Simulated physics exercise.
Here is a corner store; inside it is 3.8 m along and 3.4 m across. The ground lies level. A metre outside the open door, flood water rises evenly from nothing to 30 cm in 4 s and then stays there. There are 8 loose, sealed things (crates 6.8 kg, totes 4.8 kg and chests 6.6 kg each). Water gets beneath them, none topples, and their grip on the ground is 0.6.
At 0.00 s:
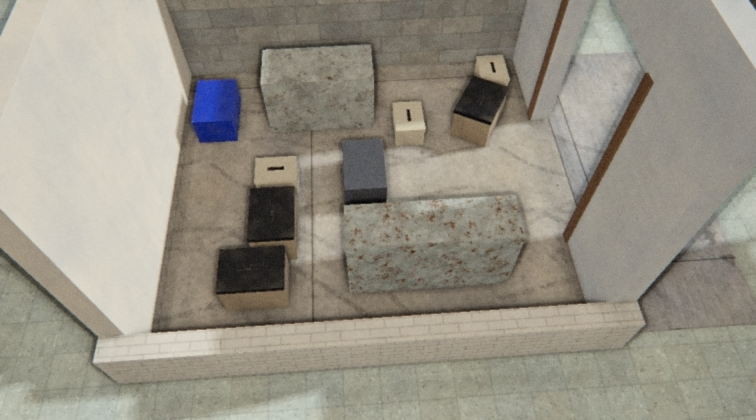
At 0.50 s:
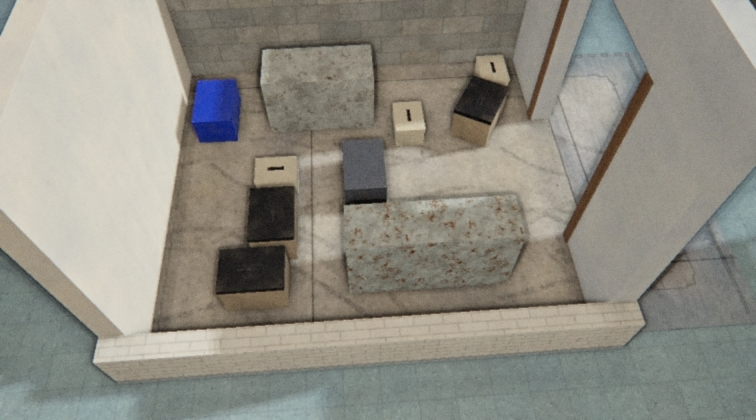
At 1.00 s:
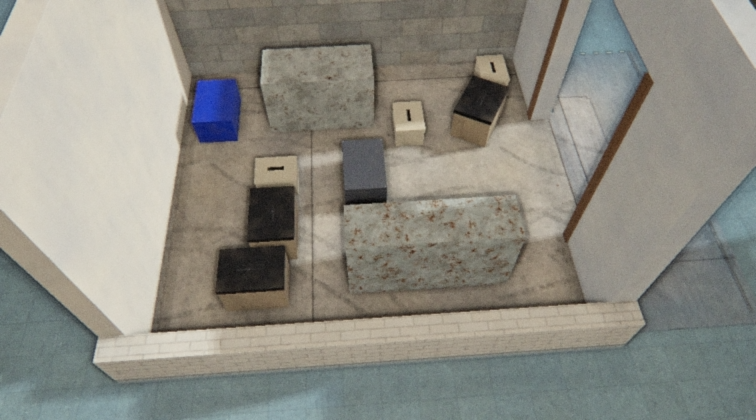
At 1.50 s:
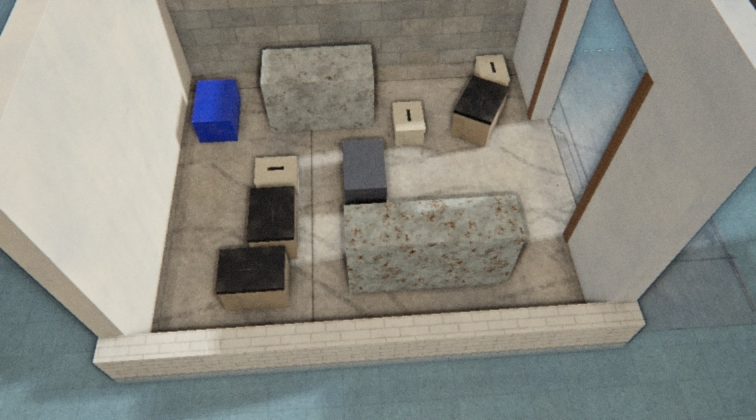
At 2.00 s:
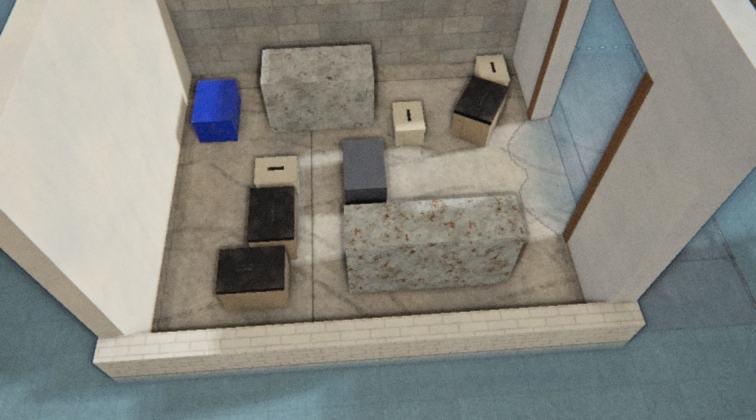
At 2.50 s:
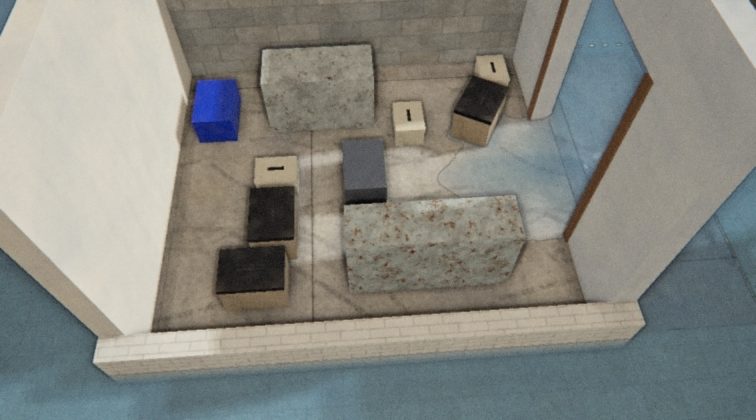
A small open-topped corner store with scattered boxes and blocks, shallow water spreading outside and creeping in through the right-hand doorway.
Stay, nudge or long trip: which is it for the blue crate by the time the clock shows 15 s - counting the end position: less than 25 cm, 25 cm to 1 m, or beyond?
The blue crate moves a short way.
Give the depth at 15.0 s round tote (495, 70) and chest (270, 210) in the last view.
About 33 and 25 cm.
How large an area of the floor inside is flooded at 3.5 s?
Some 4.0 m2.
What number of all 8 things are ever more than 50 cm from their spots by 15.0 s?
That makes 8.
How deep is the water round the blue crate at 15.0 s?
Roughly 29 cm.
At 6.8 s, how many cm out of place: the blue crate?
About 50 cm.
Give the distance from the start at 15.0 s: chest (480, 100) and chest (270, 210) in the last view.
In turn: 60 cm, 100 cm.
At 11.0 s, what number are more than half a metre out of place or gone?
By then 7.
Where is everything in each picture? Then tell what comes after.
The first frame shows the blue crate at (214, 100) rests on the ground; water covers 0.0 m2; 0 of 8 have shifted.
The second frame shows the blue crate at (214, 100), on the bottom; water covers 0.0 m2; 0 of 8 have shifted.
The third frame shows the blue crate at (214, 100) rests on the ground; 0.0 m2 under water; 0 of 8 have shifted.
The fourth frame shows the blue crate at (214, 100), on the bottom; 0.0 m2 under water; 0 of 8 have shifted.
The fifth frame shows the blue crate at (214, 100), on the bottom; 0.3 m2 under water; 0 of 8 have shifted.
The sixth frame shows the blue crate at (214, 100), on the bottom; 1.1 m2 under water; 0 of 8 have shifted.
After 3.5 s the blue crate is near (214, 100), 0.0 m from its start, aground; 0 afloat.
After 6.8 s the blue crate is near (234, 59), 0.5 m from its start, afloat; 8 afloat.
After 11.0 s the blue crate is near (249, 57), 0.5 m from its start, afloat; 8 afloat.
After 15.0 s the blue crate is near (248, 53), 0.5 m from its start, afloat; 8 afloat.
